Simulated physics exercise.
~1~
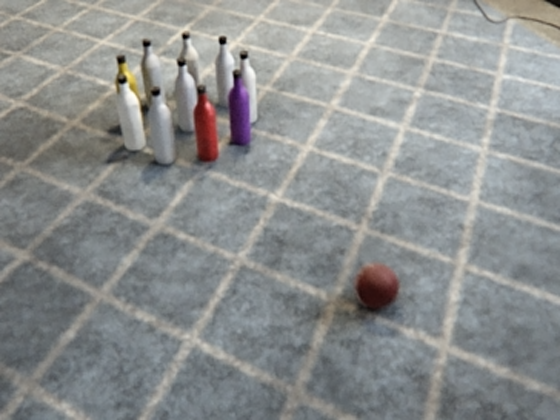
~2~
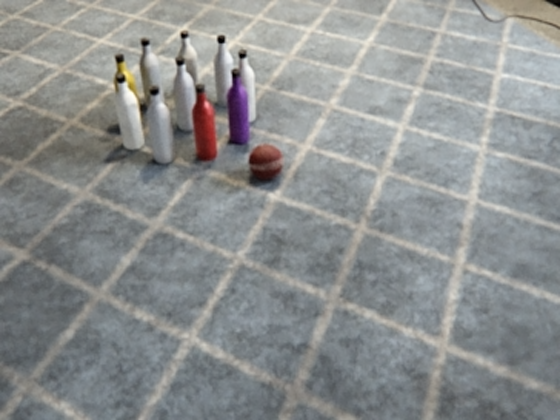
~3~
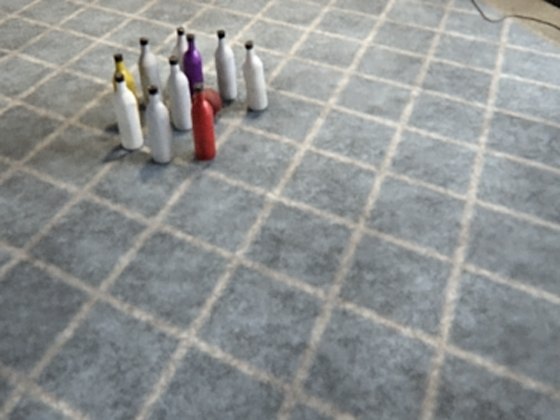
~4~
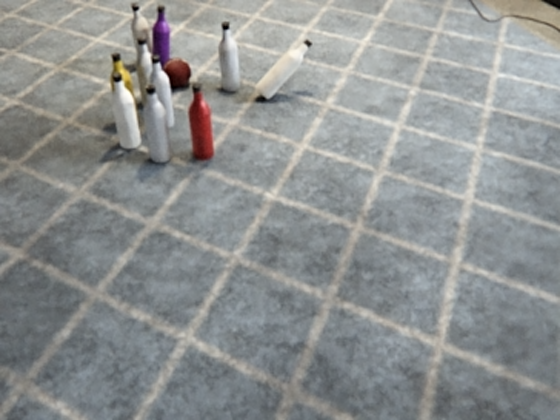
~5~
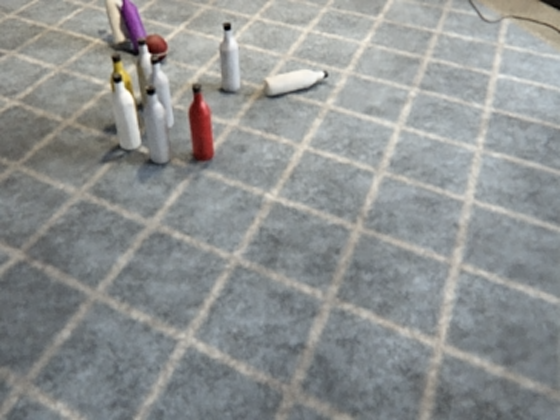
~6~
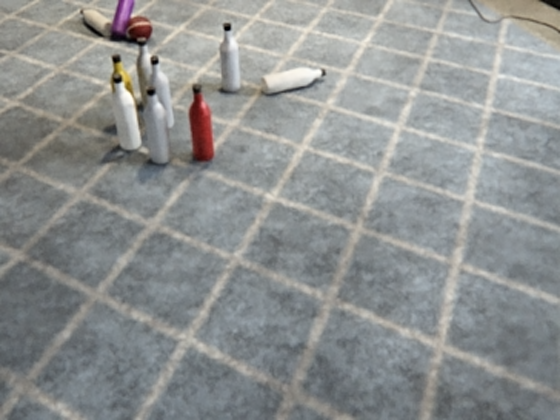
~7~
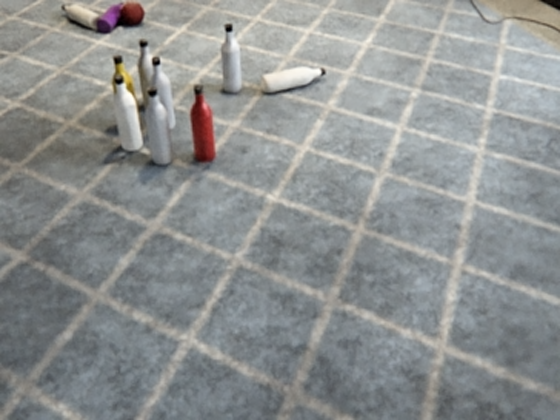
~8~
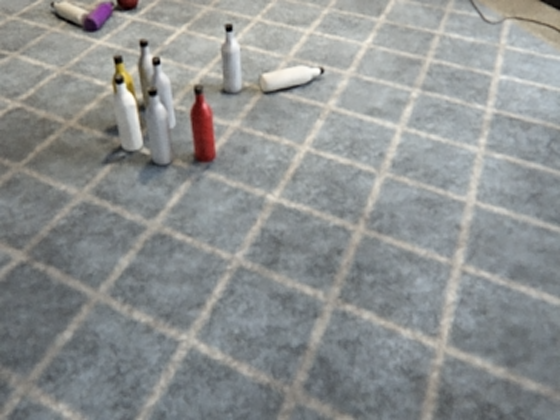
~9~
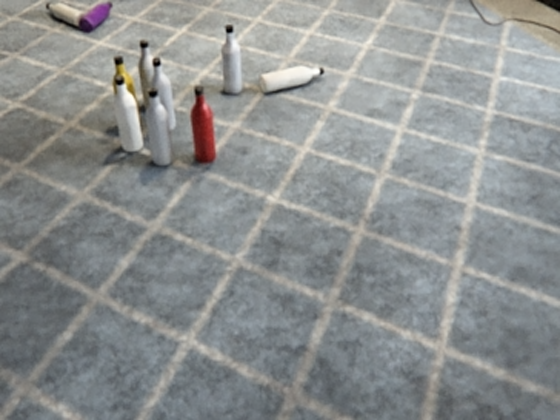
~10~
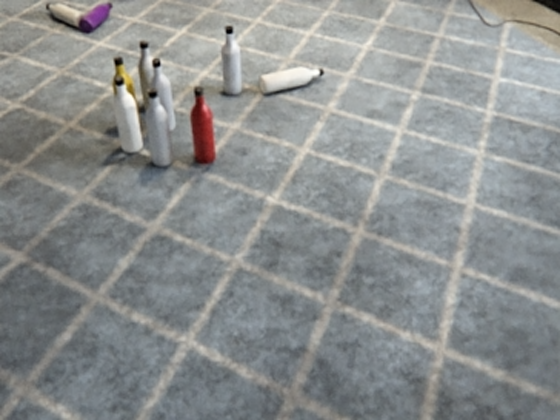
To begin with, a cluster of capped bottles, mostly white with one red, one yellow and one purple, stands on a grey floor crossed by pale lines while a dark red ball rolls up toward it from the lower right. The ball strikes the purple bottle and pushes it back into the group. A white bottle on the right tips over and settles flat, while the ball drives the purple bottle and another white one toward the upper left. Both topple and slide to the far edge. The ball rolls out of view, leaving three bottles down and the red and yellow ones still standing.
